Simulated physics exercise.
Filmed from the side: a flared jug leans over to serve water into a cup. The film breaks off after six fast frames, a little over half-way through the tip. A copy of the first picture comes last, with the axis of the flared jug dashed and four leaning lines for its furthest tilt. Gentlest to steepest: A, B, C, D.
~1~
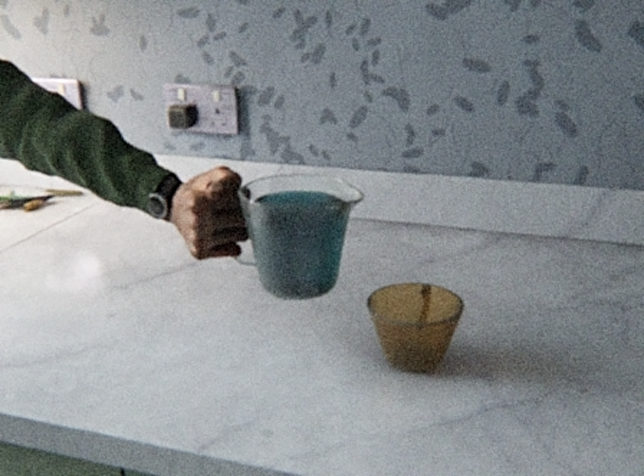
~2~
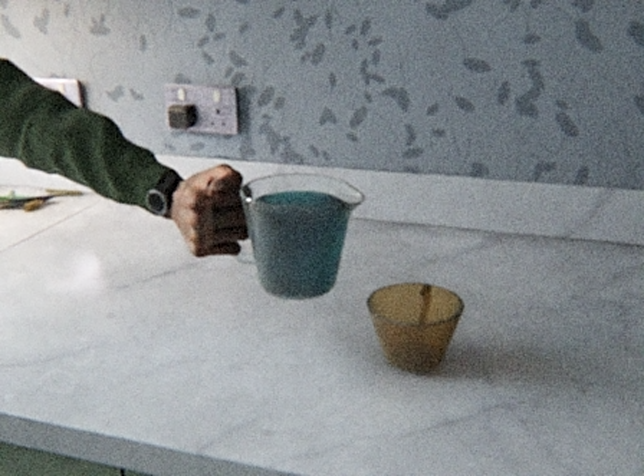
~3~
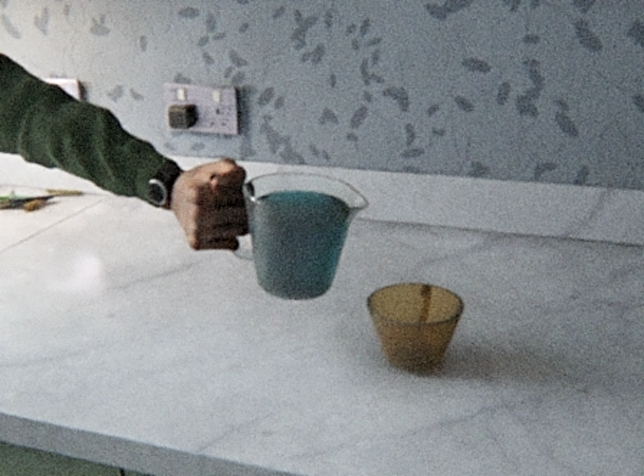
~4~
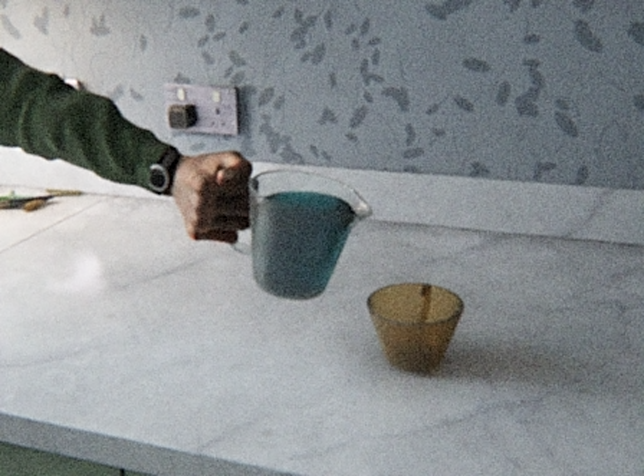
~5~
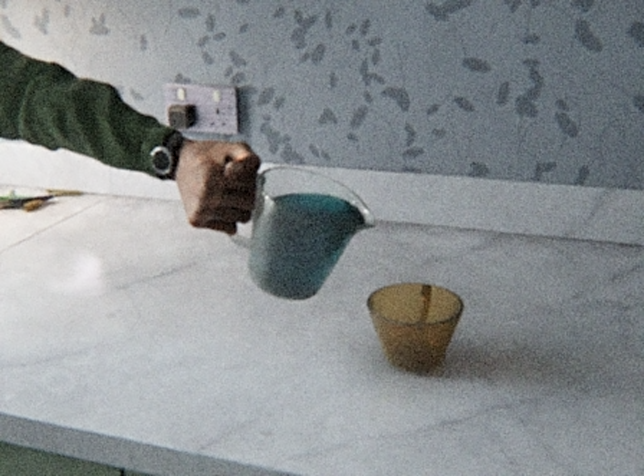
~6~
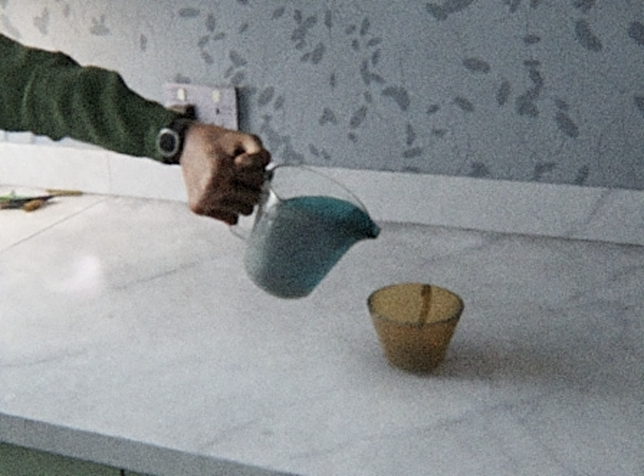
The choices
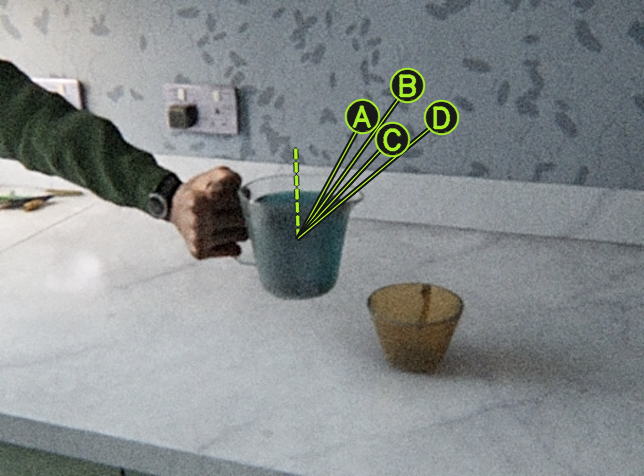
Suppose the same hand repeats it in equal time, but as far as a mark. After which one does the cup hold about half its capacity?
Use line C.
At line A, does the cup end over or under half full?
Under.
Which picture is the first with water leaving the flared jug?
Picture 6.
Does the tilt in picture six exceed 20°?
Yes.
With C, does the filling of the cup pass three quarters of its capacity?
No, less.
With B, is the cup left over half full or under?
Under half.
On the marked copy, A at (355, 132); B at (398, 99); C at (379, 150); D at (429, 129).
If A is chosen, the cup ends with about 22 % of what it can hold.
If B is chosen, the cup ends with about 36 % of what it can hold.
If C is chosen, the cup ends with about 51 % of what it can hold.
If D is chosen, the cup ends with about 63 % of what it can hold; 4 % of the water is spilt.
